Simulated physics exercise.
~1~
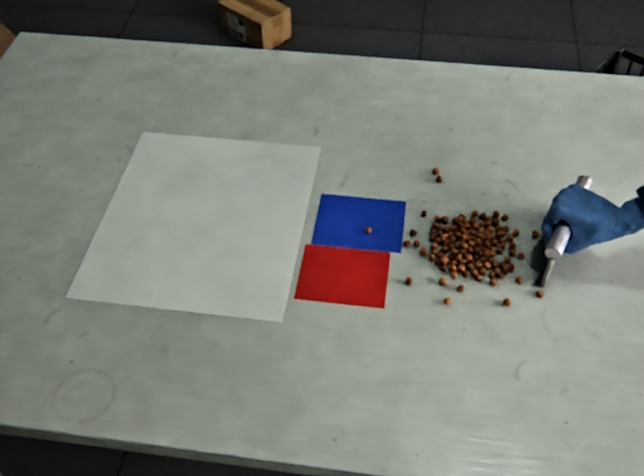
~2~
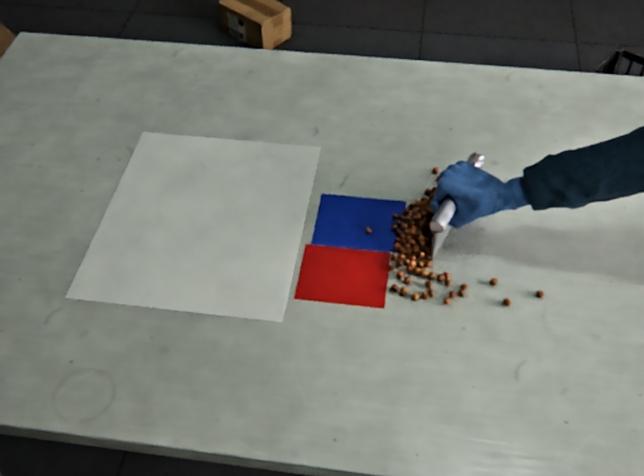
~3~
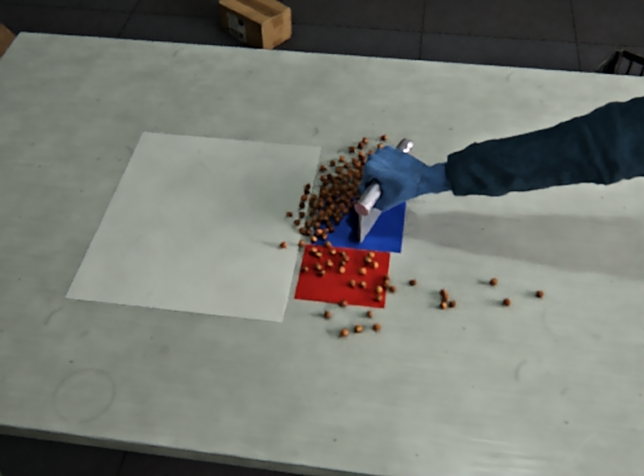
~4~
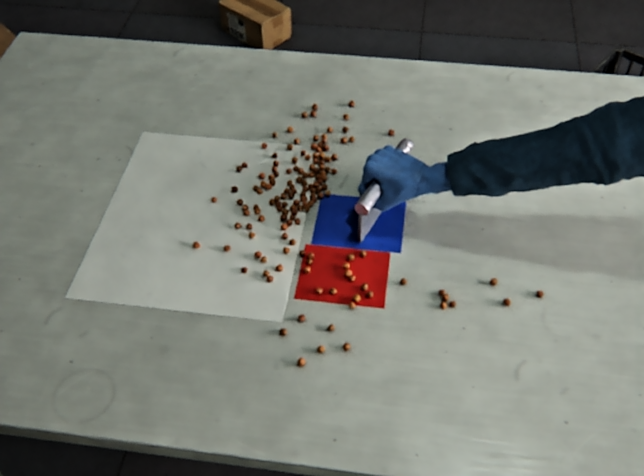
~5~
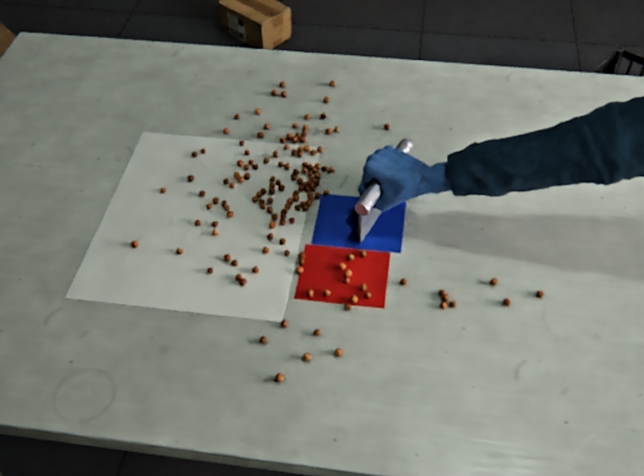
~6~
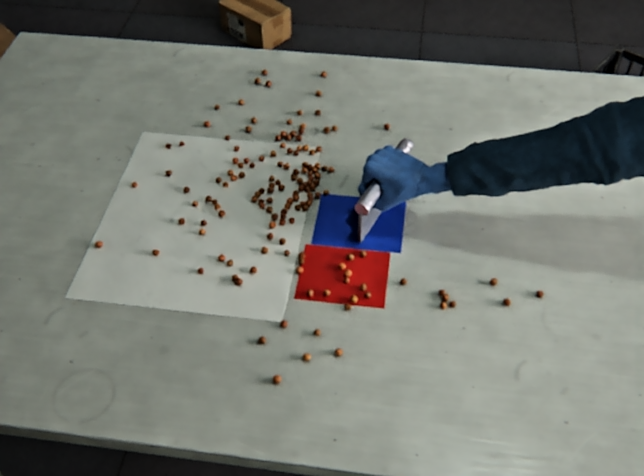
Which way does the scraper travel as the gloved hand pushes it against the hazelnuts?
The scraper travels to the left, going from the right of the heap to the blue mat, where it stops.
